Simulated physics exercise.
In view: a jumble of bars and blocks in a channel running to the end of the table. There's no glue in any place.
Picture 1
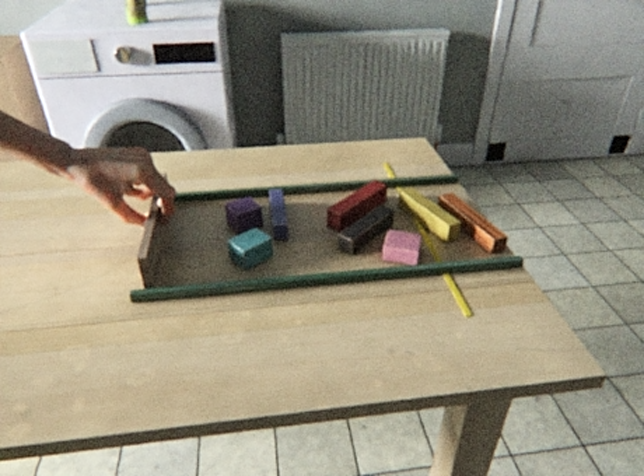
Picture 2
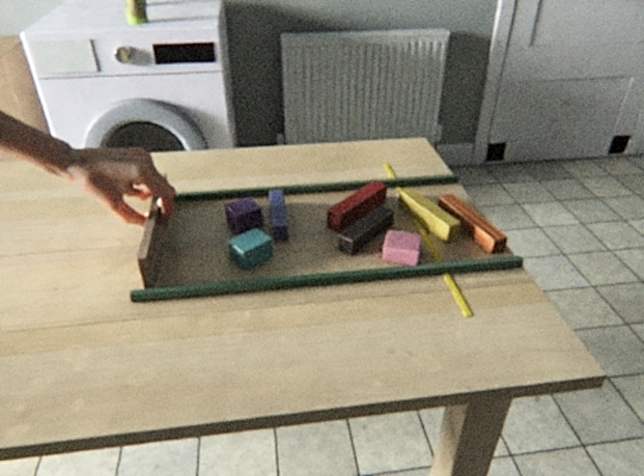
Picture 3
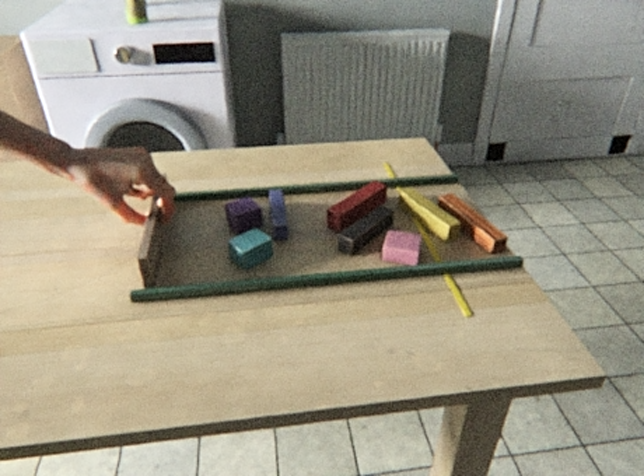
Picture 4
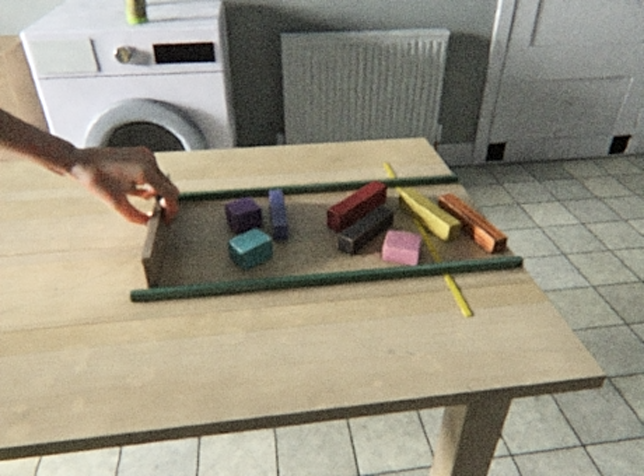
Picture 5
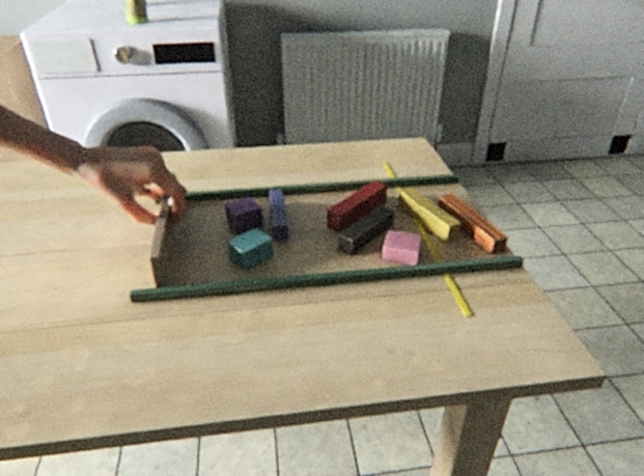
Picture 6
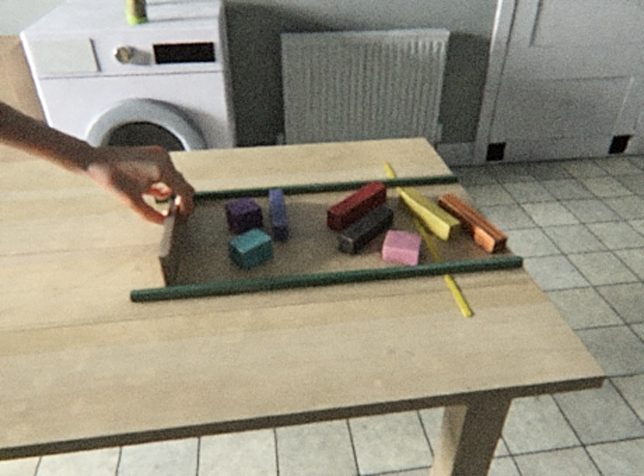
A hand reaches in from the left over a pale wooden table, seen from above at an angle, with a washing machine and radiator behind. Between two green rails lie purple, blue and turquoise pieces, then red, black and pink ones, with yellow and orange bars at right near a yellow strip. The hand holds an upright brown board, still at first, then slides it slightly right; the blocks and the view stay still.
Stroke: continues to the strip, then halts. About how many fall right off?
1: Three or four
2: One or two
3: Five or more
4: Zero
Option 2: One or two.
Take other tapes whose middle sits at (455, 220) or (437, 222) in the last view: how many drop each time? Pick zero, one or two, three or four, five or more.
Falls: At least five, then either three or four.
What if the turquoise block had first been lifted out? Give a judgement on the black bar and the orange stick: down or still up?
As for the black bar, it is left in place; as for the orange stick, it topples off.
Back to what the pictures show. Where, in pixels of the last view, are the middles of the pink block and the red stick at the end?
About (502, 243), and the other about (454, 194).
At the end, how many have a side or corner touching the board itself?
The count is 2.
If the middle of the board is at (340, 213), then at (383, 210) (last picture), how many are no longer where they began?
So 7, and at the other place 8.
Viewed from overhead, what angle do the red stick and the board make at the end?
It measures close to 0 degrees.
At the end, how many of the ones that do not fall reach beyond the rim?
Overhanging ones - 2.
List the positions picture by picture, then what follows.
In the first frame, orange stick (470, 221); yellow bar (427, 213); pink block (402, 247); board (157, 226); tape (418, 223).
In the second frame, yellow bar (427, 213); board (157, 226).
In the third frame, pink block (402, 247); blue bar (278, 214).
In the fourth frame, orange stick (470, 221); turquoise block (251, 249).
In the fifth frame, yellow bar (427, 213); black bar (367, 229).
In the sixth frame, orange stick (470, 221); yellow bar (427, 213); pink block (402, 247); board (175, 225); tape (418, 223).
Soon after, none off yet; orange stick at rest near (470, 221); yellow bar at rest near (427, 213); pink block at rest near (402, 247).
In the end, the number that fall off is one or two; gone, yellow bar and orange stick.
